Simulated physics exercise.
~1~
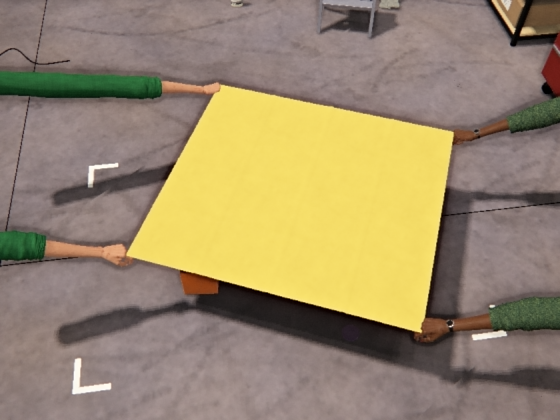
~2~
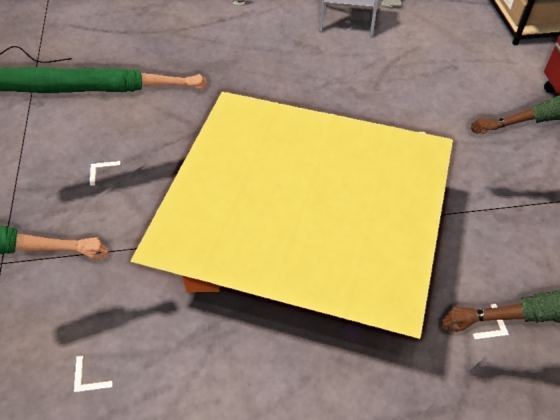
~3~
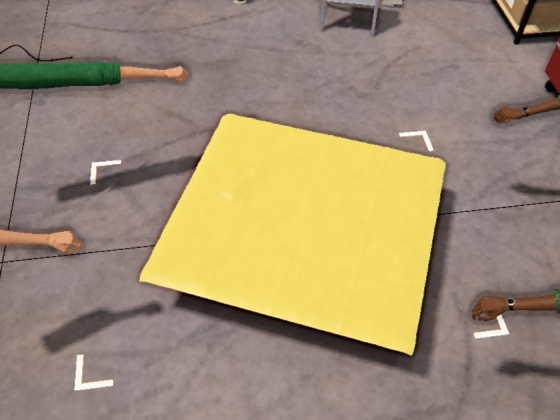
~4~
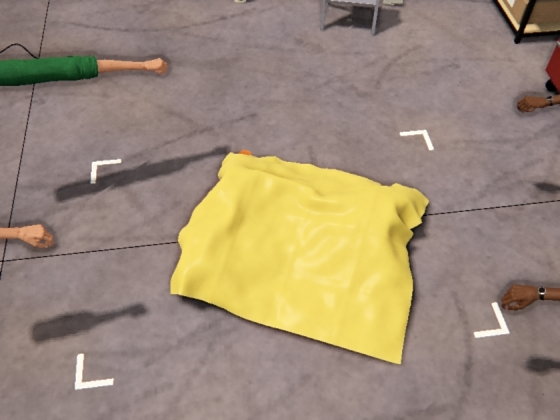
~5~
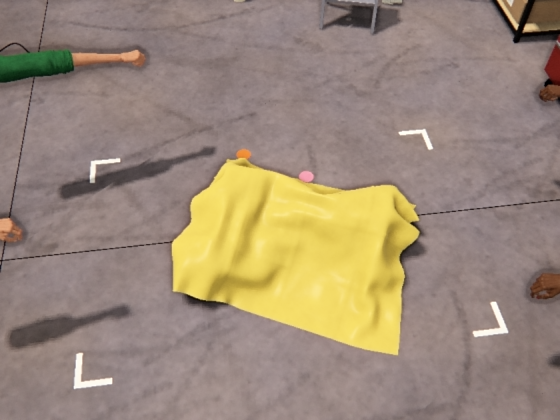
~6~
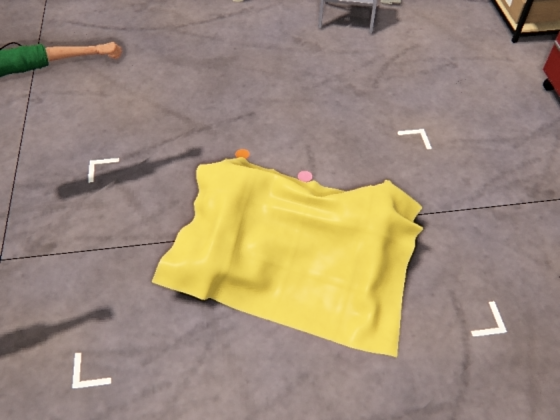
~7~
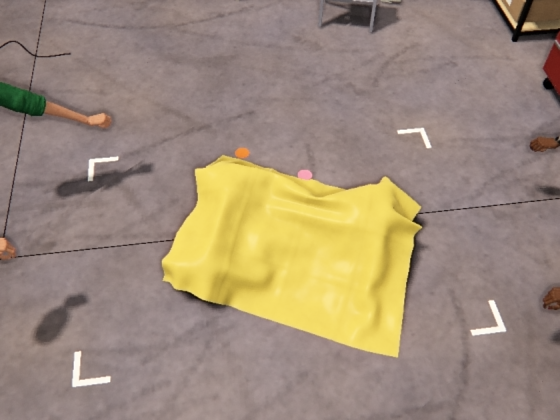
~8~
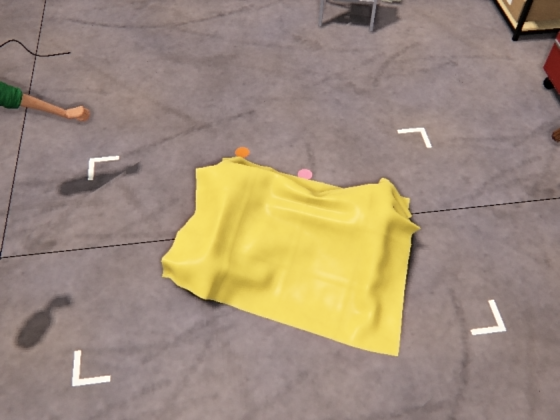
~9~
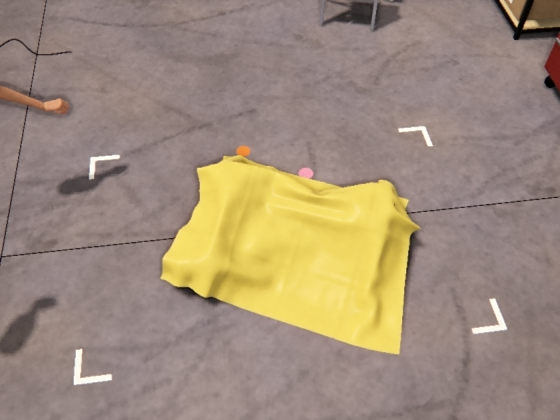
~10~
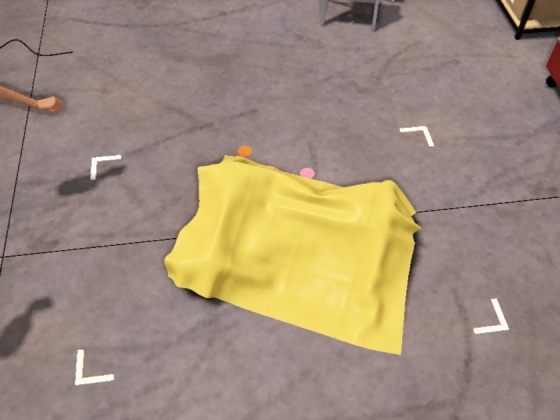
A yellow cloth held taut by four hands above a gray workshop floor was let go, dropped and crumpled over the things beneath it as the hands drew back, ending rumpled on the floor with an orange and a pink piece peeking out along its top edge.
